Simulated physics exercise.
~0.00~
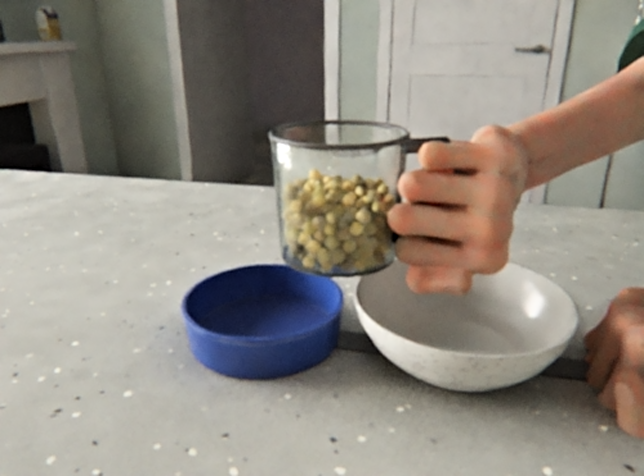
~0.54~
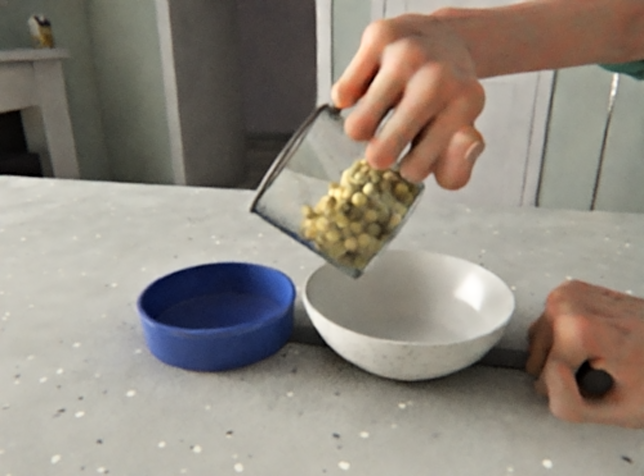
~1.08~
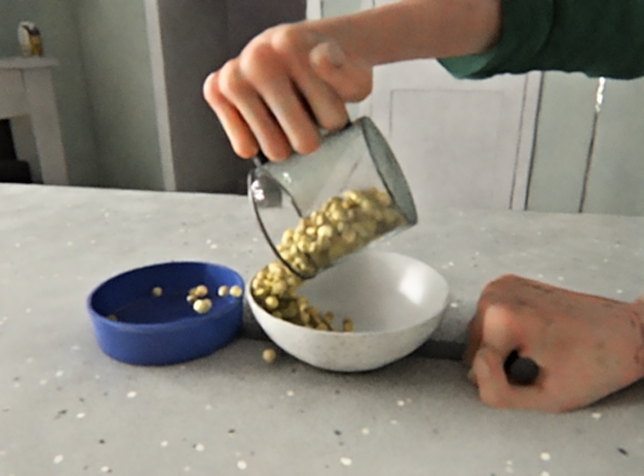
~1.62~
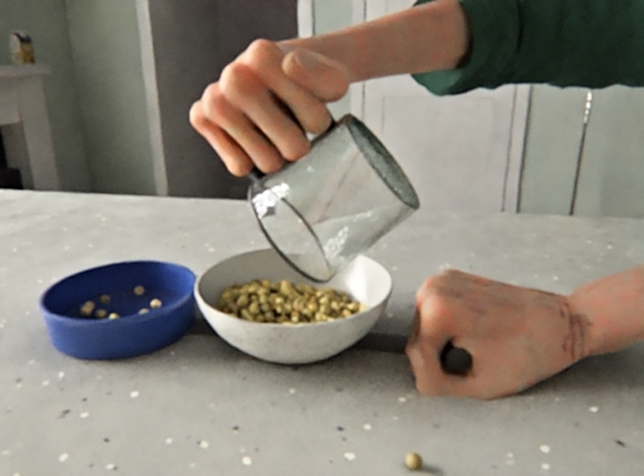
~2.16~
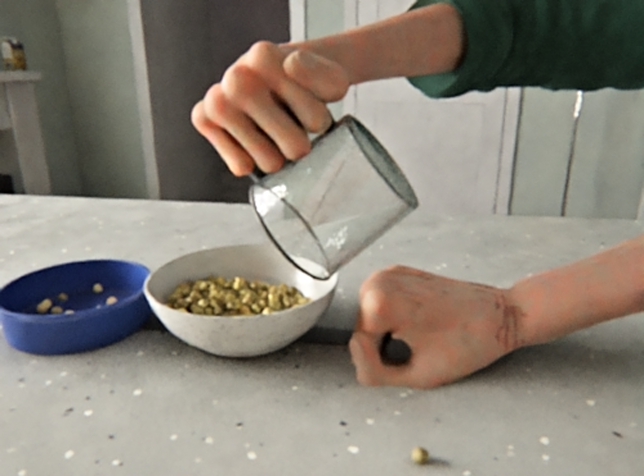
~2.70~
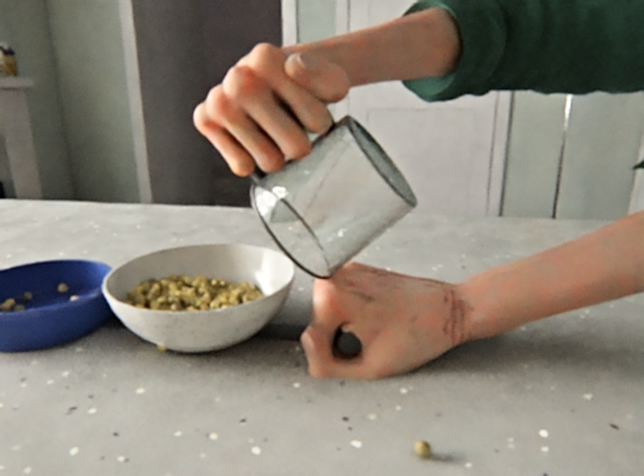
Hand tipping soya beans from a clear cup into a white bowl, a few landing in the blue dish, as both slide left.
